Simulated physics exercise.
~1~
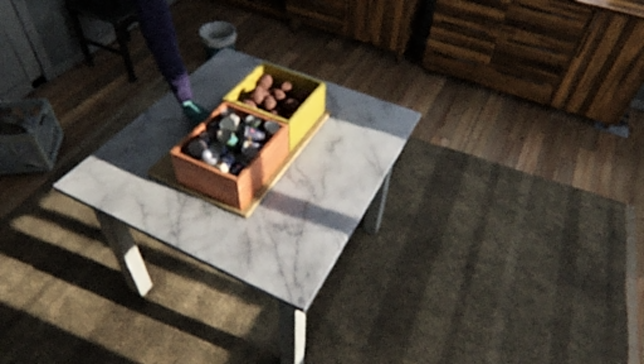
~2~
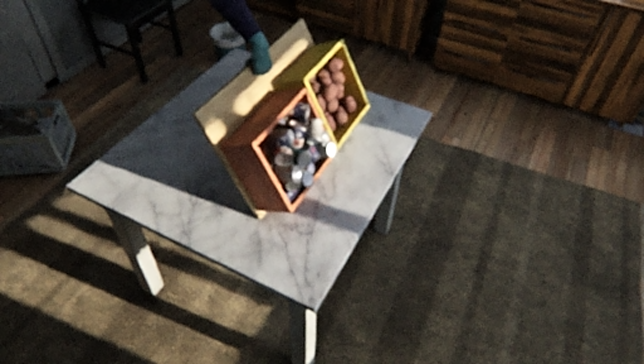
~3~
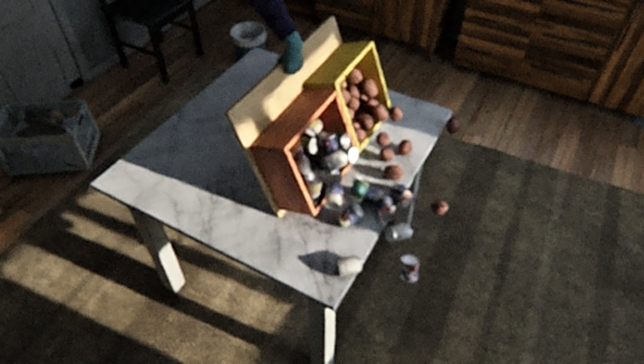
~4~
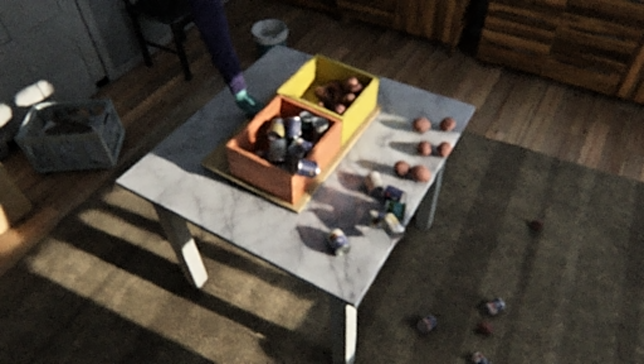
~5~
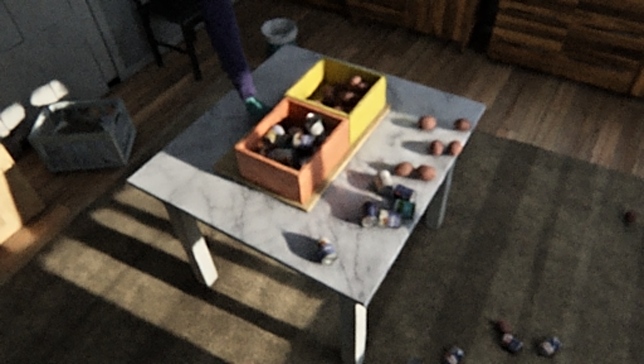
A board with two containers tilts right under a hand, spills some contents, then lies flat.
